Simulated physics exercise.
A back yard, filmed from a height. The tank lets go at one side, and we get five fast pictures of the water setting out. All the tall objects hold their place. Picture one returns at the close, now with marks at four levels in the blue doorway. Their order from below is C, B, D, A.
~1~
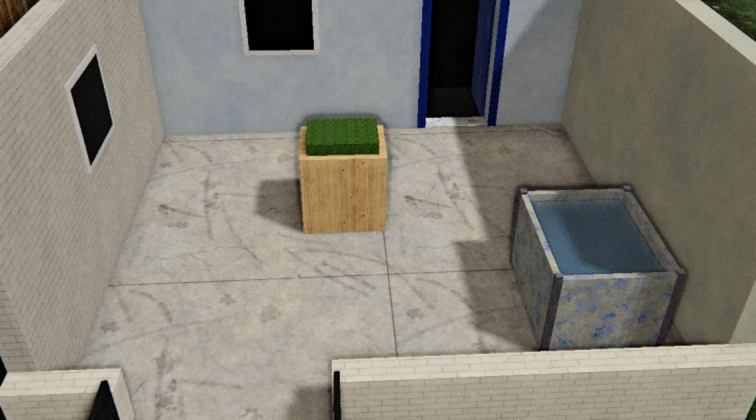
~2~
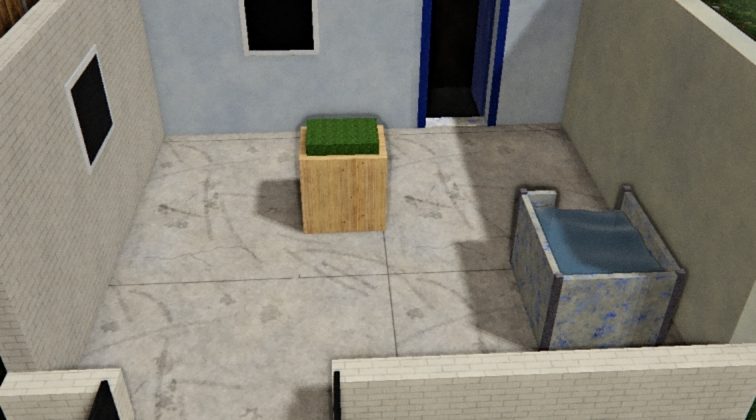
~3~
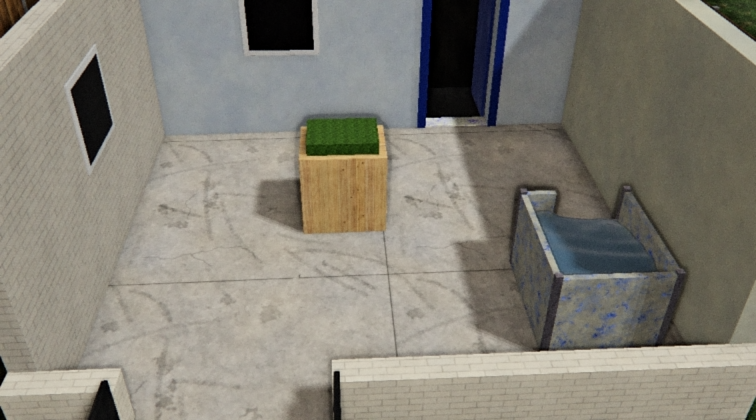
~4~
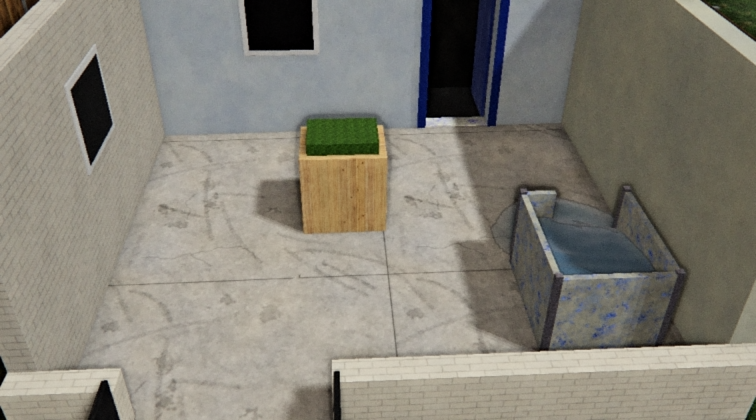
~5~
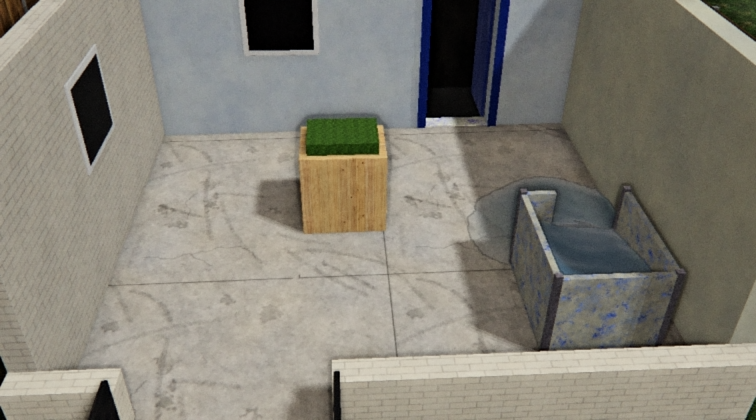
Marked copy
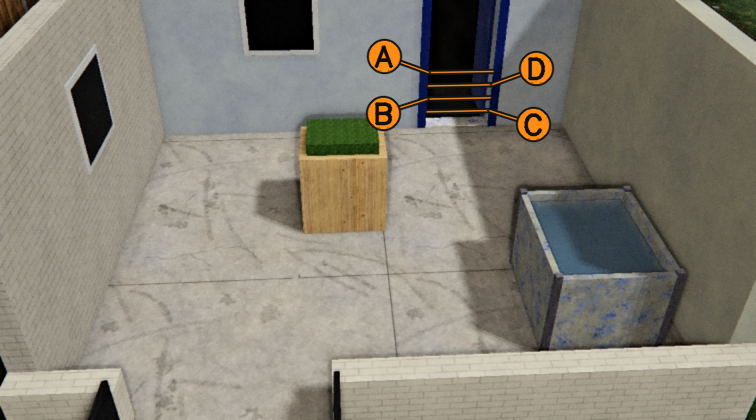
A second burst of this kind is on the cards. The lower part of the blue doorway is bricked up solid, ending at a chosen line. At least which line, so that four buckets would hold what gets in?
Take C.
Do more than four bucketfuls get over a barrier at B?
No.
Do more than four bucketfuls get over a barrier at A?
No, that is safe.
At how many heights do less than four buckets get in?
All of the four.
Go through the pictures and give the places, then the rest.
The first frame shows water in the tank at rest, its middle at (594, 237); foot of the blue doorway at (456, 126); open gate at (226, 360).
In the second frame, water covers 1 % of the ground, its front hidden from here.
In the third frame, water covers 2 % of the ground, its front hidden from here.
In the fourth frame, water covers 5 % of the ground, its front hidden from here.
The fifth frame shows front seen at (543, 178), 9 % of the ground wet.
On the marked copy, A at (461, 71); B at (459, 98); C at (458, 111); D at (460, 85); from the bottom up C, B, D, A.
If A is chosen, nothing gets over.
If B is chosen, nothing gets over.
If C is chosen, a splash gets over, under a bucket.
If D is chosen, nothing gets over.
